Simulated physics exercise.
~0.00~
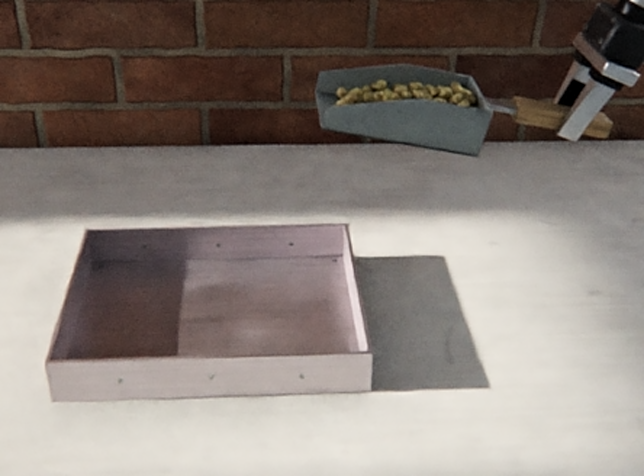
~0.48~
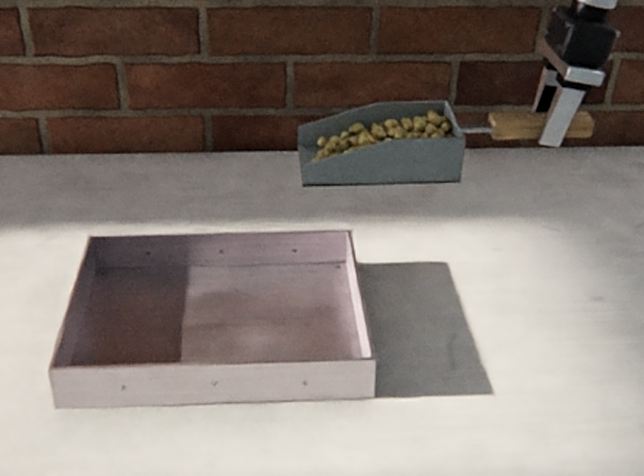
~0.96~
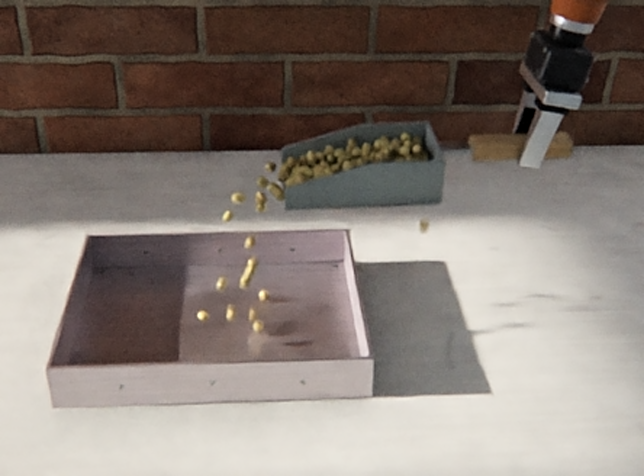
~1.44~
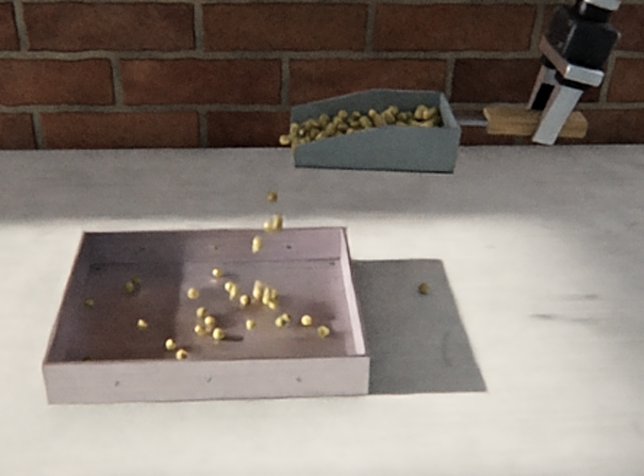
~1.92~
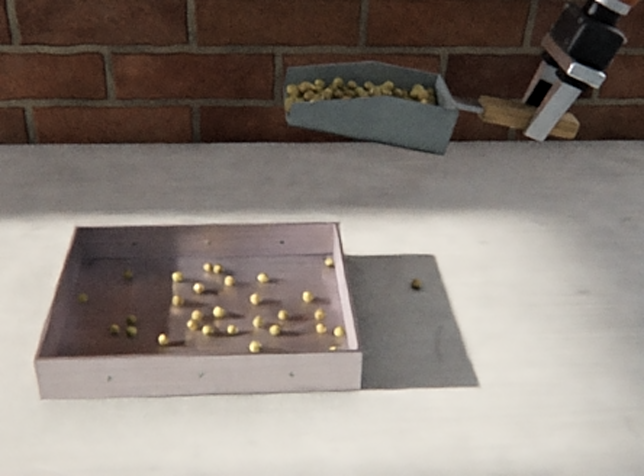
On a pale tabletop before a red brick wall, seen from the front and slightly above by a gently swaying camera, a shallow pinkish tray sits at left. At upper right, a robot arm grips the wooden handle of a grey scoop heaped with yellowish beads. The arm lowers the scoop and levels it, and beads spill from its open left end into the tray, while one stray lands on the table to the right. The scoop then rises and tips back, and the stream thins and stops. Scattered beads rest in the tray, but most remain in the scoop.
